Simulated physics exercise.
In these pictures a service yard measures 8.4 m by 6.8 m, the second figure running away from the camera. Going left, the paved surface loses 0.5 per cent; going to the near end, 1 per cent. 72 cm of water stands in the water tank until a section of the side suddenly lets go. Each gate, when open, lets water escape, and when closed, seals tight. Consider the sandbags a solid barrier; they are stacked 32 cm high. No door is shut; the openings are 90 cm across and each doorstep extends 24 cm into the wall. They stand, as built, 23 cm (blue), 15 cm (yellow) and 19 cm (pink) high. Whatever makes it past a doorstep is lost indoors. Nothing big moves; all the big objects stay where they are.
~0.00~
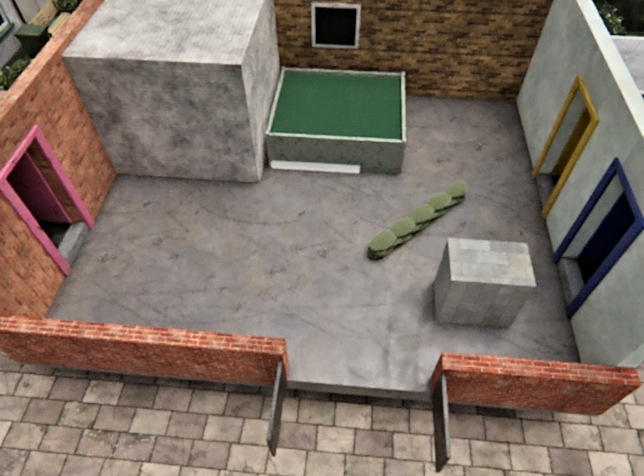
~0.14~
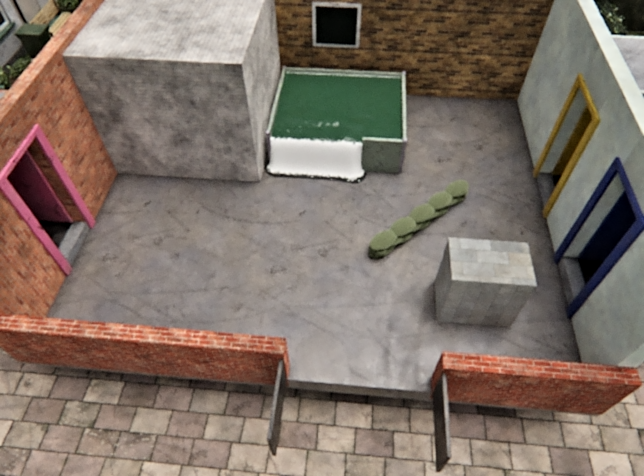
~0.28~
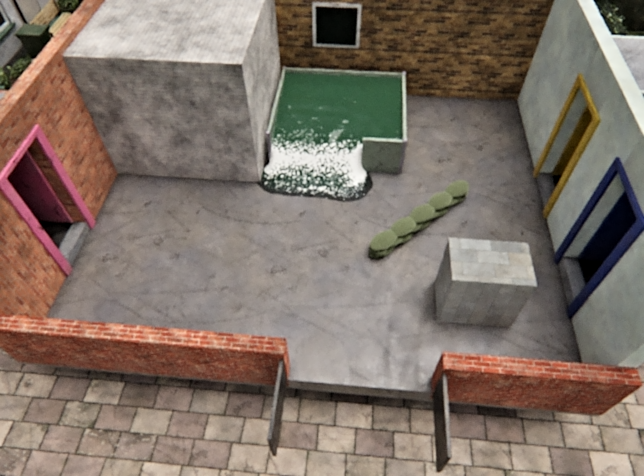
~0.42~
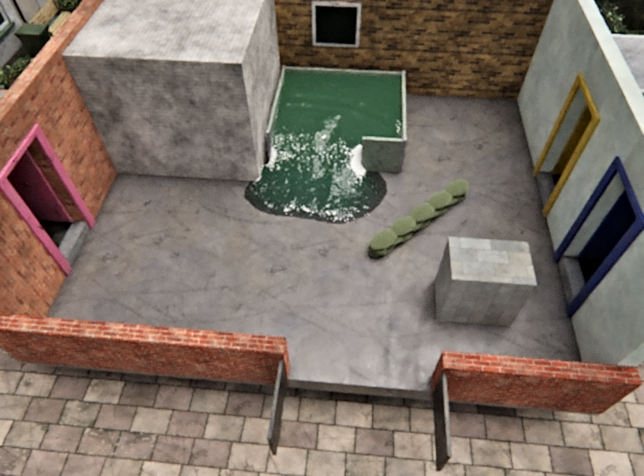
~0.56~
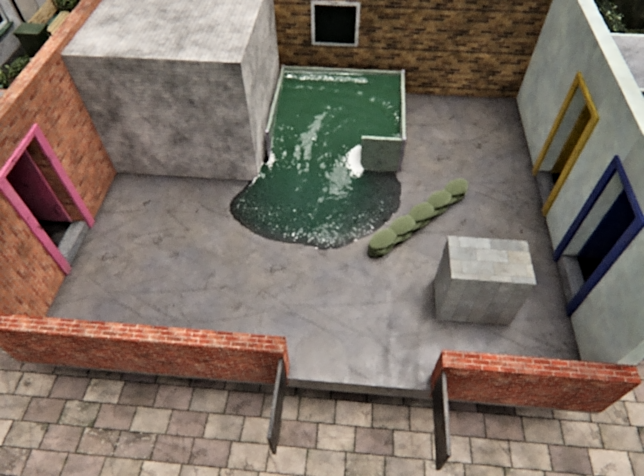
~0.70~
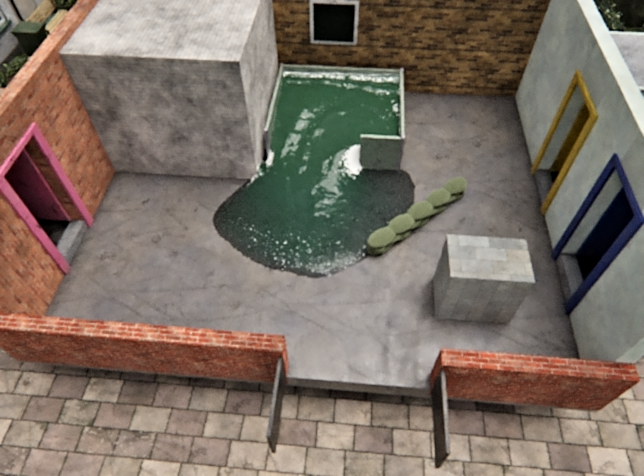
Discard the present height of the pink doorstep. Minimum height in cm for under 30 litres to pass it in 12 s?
I would say 11 cm.
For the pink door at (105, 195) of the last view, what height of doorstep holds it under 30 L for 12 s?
Minimum: Close to 14.5 cm.
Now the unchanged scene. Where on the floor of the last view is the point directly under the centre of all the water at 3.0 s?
The water's centre is at about (279, 210).
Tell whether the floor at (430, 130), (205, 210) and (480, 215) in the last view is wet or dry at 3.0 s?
Untouched, awash, untouched.
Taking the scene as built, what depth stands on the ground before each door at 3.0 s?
Reading in centimetres: Blue = 0, yellow = 0, pink = 8.
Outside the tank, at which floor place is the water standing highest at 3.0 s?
Look close to (44, 341).
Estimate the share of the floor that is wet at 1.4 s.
Close to 35 per cent of it is wet.
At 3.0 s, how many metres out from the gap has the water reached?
5.8 m.
After 1.4 s water covers 35 % of the floor, deepest (39 cm) near (286, 166); it has not reached the pink door.
After 3.0 s water covers 55 % of the floor, deepest (47 cm) near (44, 341); 8 cm at the pink door, 0 litres in over its 19 cm doorstep.
After 12.0 s water covers 85 % of the floor, deepest (10 cm) near (33, 341); 8 cm at the pink door, 1 litre in over its 19 cm doorstep.
At the pink door as built, the water arrived by 2.6 s and peaked near 18 cm at 3.6 s.
With a doorstep of 9.5 cm, 52 litres would have come in within the 12 s; with 13 cm, 11 litres. So under 30 litres takes about 11 cm.
